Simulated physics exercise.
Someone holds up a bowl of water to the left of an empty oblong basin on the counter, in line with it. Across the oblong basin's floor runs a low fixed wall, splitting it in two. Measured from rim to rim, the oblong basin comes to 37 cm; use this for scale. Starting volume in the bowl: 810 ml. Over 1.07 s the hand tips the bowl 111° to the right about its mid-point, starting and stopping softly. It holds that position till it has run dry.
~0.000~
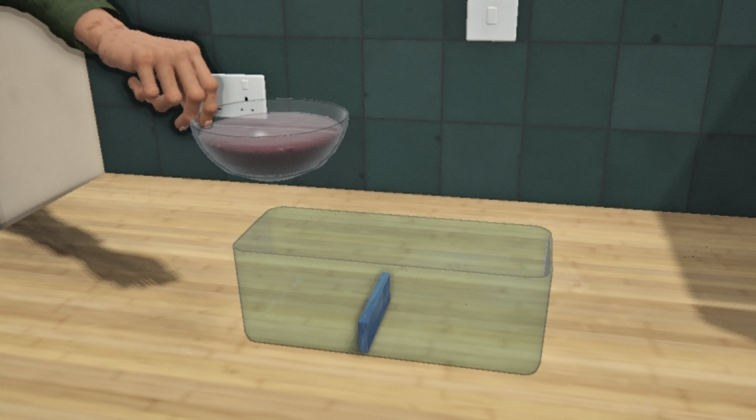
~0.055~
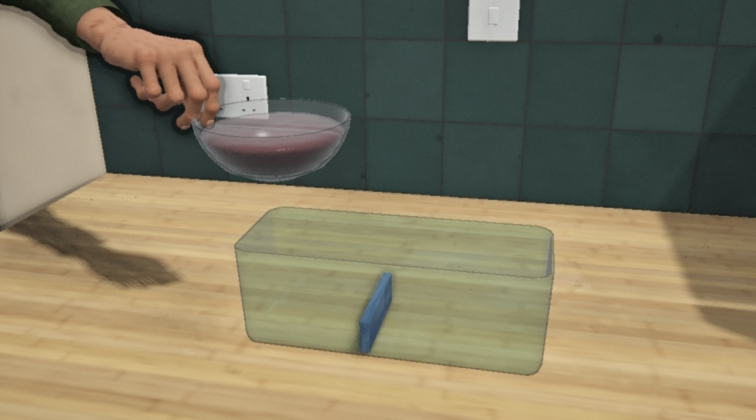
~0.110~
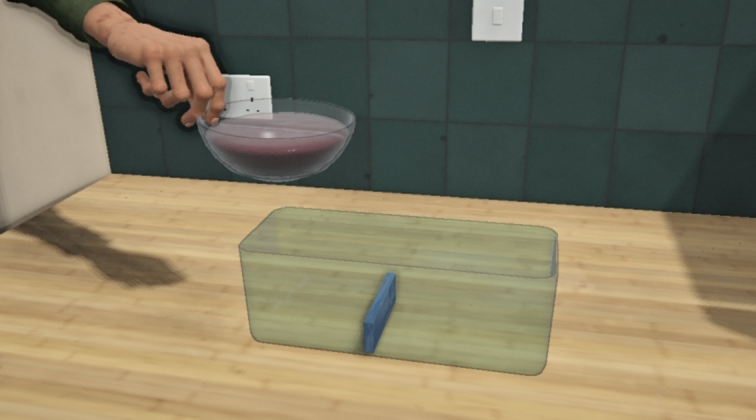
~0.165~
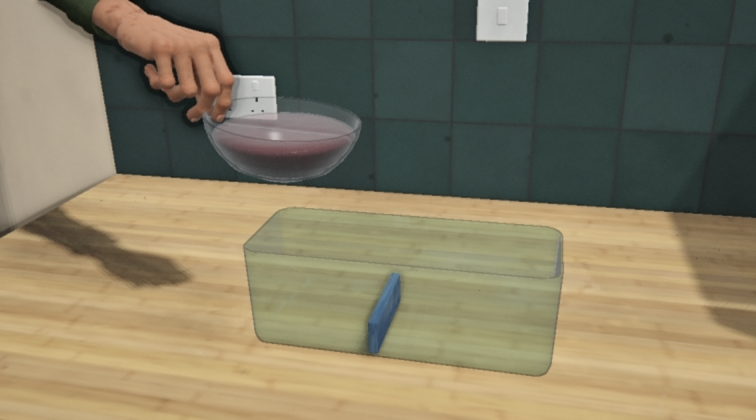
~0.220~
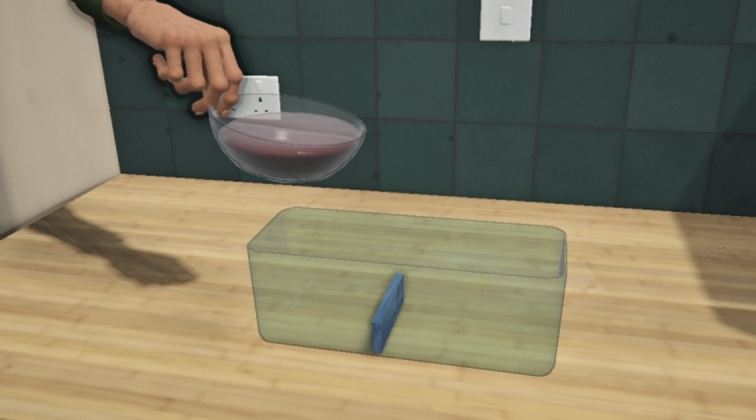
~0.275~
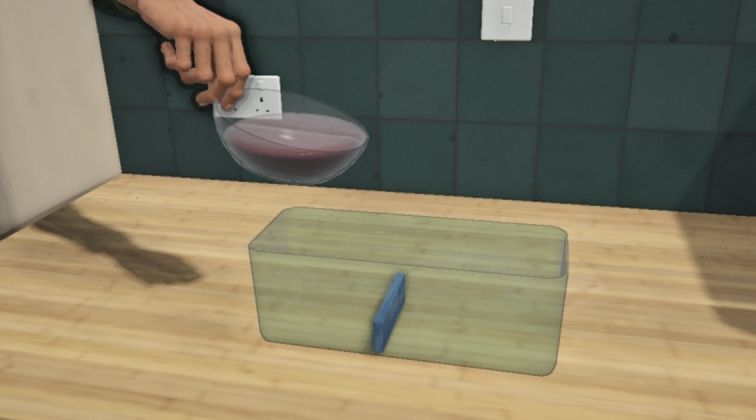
A hand holding a clear bowl of reddish water above the counter slowly tilted it a little to the right, beside and above an empty oblong see-through basin with a small blue divider inside.
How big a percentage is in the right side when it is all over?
Roughly 66 per cent is in the right side.
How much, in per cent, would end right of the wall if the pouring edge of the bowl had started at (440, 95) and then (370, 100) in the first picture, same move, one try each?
Try 1: 90 %; try 2: 80 %.
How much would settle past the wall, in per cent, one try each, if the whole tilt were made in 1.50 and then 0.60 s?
In turn about 70 and 55 per cent.
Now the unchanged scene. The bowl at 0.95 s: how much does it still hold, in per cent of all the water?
0 in a hundred, give or take.
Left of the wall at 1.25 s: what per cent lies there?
32 %.
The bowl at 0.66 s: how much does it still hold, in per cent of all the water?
Near 18 in a hundred.
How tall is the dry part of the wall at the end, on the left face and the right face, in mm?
Noted: Left near 30 mm, right near 22 mm.
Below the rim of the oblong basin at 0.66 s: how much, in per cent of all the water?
Fraction in basin: Approx. 52%.
Then, 0.66 s in, the tilt is 76° and 18 per cent is still to pour, 7 is left of the wall and 46 right of it.
Then, 0.95 s in, the tilt is 107° and 0 per cent is still to pour, 32 is left of the wall and 65 right of it.
Then, 1.25 s in, the tilt is 111° and 0 per cent is still to pour, 32 is left of the wall and 66 right of it.
Then, 1.57 s in, the tilt is 111° and 0 per cent is still to pour, 32 is left of the wall and 66 right of it.
Finally, 32 per cent lies left of the wall, 66 right of it and 2 outside.
